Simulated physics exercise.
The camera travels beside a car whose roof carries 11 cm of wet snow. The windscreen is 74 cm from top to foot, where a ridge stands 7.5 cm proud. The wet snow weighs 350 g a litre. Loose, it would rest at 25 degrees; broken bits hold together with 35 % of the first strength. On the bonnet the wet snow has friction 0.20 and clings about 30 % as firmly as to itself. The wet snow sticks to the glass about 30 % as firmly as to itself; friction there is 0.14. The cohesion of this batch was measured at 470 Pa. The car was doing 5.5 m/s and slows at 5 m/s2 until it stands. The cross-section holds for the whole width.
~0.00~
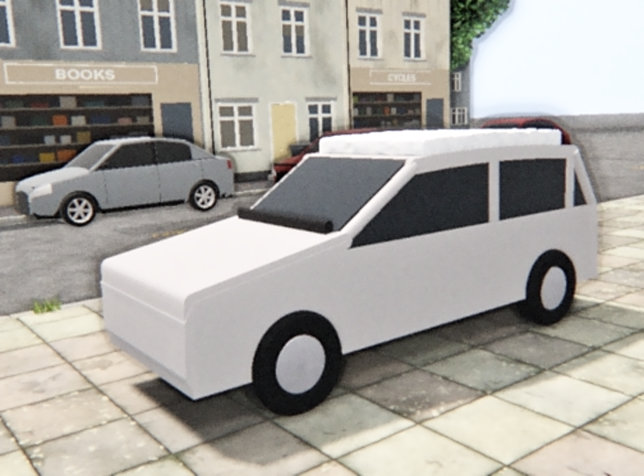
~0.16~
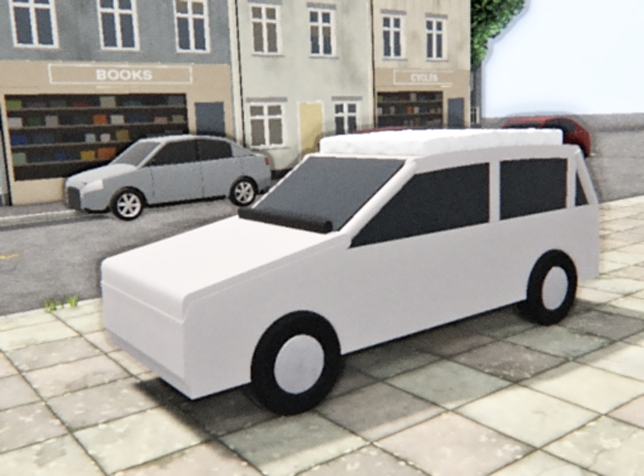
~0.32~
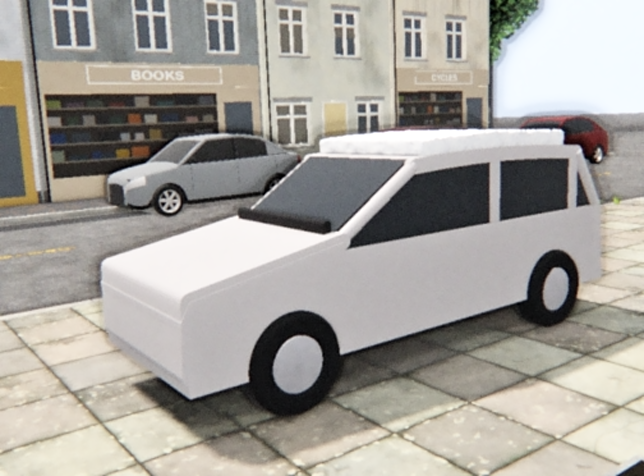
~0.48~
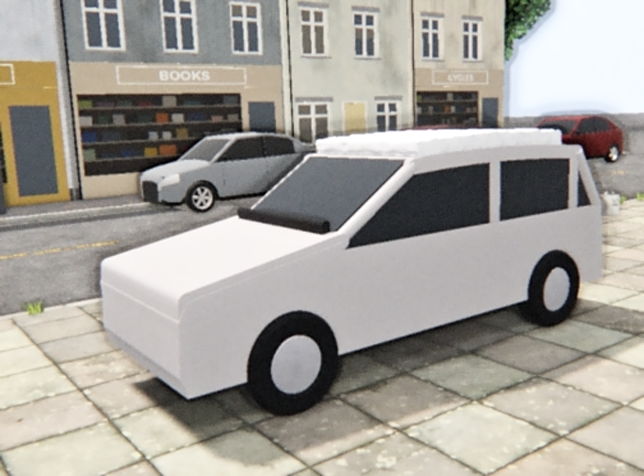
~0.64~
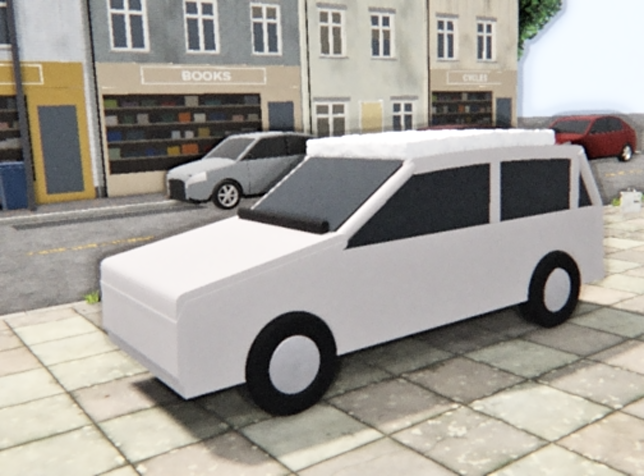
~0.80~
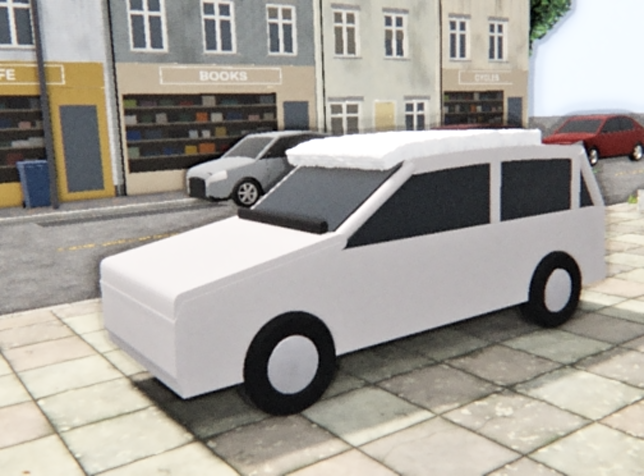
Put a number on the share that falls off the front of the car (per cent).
The share that falls off the front of the car is near 89 %.
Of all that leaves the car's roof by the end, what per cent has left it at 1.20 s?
Some 70 per cent.
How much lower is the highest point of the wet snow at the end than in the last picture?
Some 45 cm.
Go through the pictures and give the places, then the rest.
In the first picture, foremost bit of the wet snow at (424, 145).
In the second picture, foremost bit of the wet snow at (424, 147).
In the third picture, foremost bit of the wet snow at (423, 147), its middle shifted 6 mm.
In the fourth picture, foremost bit of the wet snow at (418, 148), its middle shifted 4.3 cm.
In the fifth picture, foremost bit of the wet snow at (406, 150), its middle shifted 14 cm, 2 % of it past the top of the windscreen, in one piece.
In the sixth picture, foremost bit of the wet snow at (384, 159), its middle shifted 32 cm, 13 % of it past the top of the windscreen, cracking.
After 1.20 s, 35 % of the snow is on the roof, 45 % on the glass, 20 % on the bonnet and none has gone off the nose.
After 1.66 s, none of the snow is on the roof, 4 % on the glass, 92 % on the bonnet and 4 % has gone off the nose.
After 2.13 s, none of the snow is on the roof, 4 % on the glass, 38 % on the bonnet and 58 % has gone off the nose.
After 2.60 s, none of the snow is on the roof, 4 % on the glass, 13 % on the bonnet and 83 % has gone off the nose.
After 2.90 s, none of the snow is on the roof, 4 % on the glass, 7 % on the bonnet and 89 % has gone off the nose.
